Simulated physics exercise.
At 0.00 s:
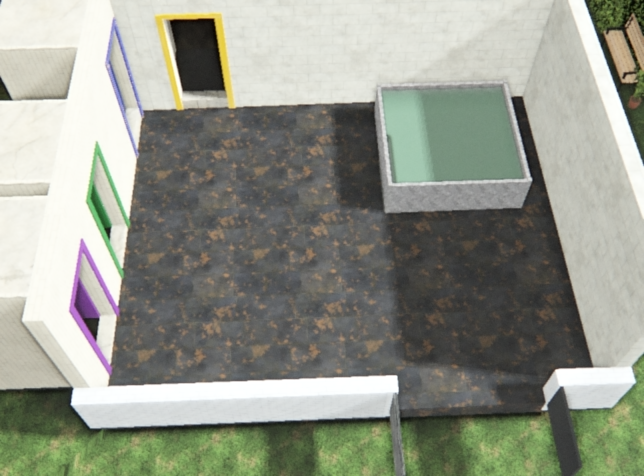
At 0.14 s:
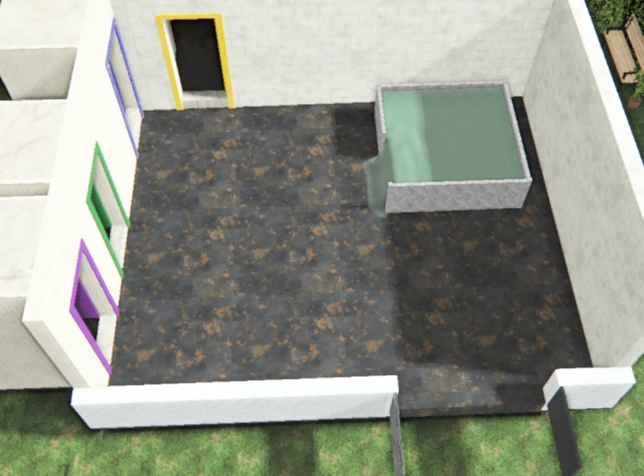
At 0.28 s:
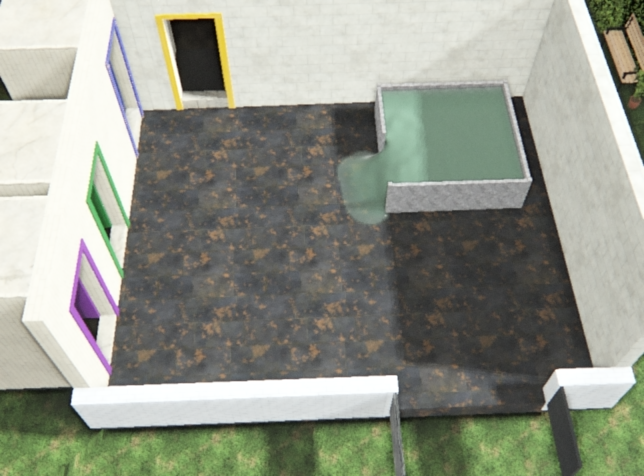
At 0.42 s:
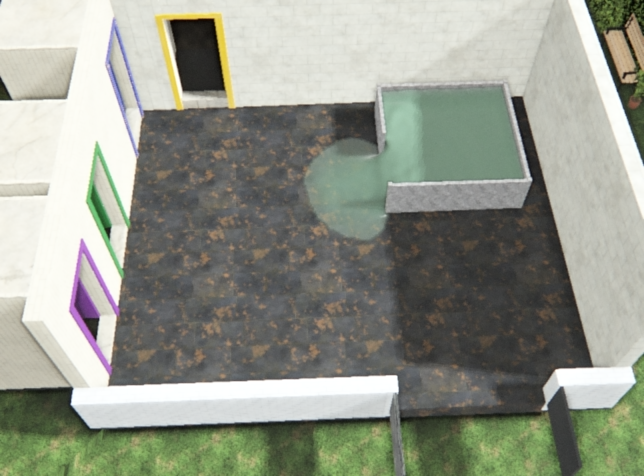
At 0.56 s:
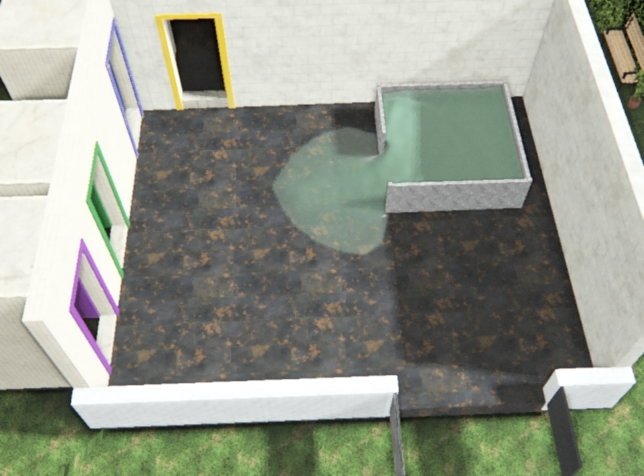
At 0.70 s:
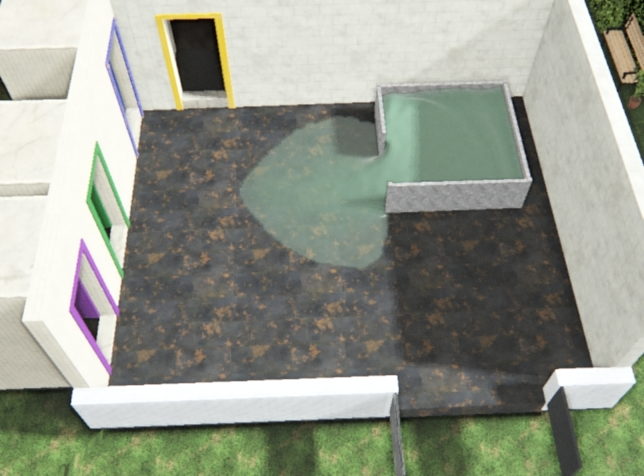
Greenish water poured out through a gap in the left side of a walled tank in a back court, spreading leftward across the dark floor in a steadily widening, rounded sheet.
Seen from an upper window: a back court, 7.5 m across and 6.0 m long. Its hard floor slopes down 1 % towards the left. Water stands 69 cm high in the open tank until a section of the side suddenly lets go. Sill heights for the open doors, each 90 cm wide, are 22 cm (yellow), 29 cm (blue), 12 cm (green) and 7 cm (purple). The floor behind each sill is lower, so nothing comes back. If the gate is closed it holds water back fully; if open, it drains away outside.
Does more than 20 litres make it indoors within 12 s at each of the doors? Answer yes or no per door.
Yellow door, no; blue door, no; green door, yes; purple door, yes.
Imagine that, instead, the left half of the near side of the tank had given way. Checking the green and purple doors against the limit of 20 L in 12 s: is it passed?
At green the amount is beneath the mark, while at purple it is higher than the mark.
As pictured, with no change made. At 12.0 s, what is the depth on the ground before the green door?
I'd put it at around 12.5 cm deep.
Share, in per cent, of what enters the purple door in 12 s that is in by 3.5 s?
15 percent or so by then.
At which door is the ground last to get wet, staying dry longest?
The answer is the purple door.
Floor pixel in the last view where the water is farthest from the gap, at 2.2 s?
I'd mark it close to (114, 341).
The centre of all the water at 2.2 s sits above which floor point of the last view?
At roughly (365, 179).
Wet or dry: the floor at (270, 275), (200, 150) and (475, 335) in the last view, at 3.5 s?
Submerged, submerged, untouched.
After 1.4 s water covers 35 % of the floor and is deepest (43 cm) near (382, 193); yellow door not reached, blue door not reached, green door not reached, purple door not reached.
After 2.2 s water covers 55 % of the floor and is deepest (40 cm) near (143, 114); yellow door 9 cm at the sill, 0 L in, blue door 21 cm at the sill, 0 L in, green door 24 cm at the sill, 16 L in, purple door 8 cm at the sill, 0 L in.
After 3.5 s water covers 55 % of the floor and is deepest (31 cm) near (106, 406); yellow door 17 cm at the sill, 0 L in, blue door 26 cm at the sill, 3 L in, green door 21 cm at the sill, 83 L in, purple door 15 cm at the sill, 39 L in.
After 7.0 s water covers 70 % of the floor and is deepest (22 cm) near (106, 406); yellow door 14 cm at the sill, 0 L in, blue door 14 cm at the sill, 3 L in, green door 17 cm at the sill, 144 L in, purple door 14 cm at the sill, 140 L in.
After 12.0 s water covers 100 % of the floor and is deepest (14 cm) near (106, 406); yellow door 9 cm at the sill, 0 L in, blue door 10 cm at the sill, 3 L in, green door 12 cm at the sill, 165 L in, purple door 12 cm at the sill, 228 L in.
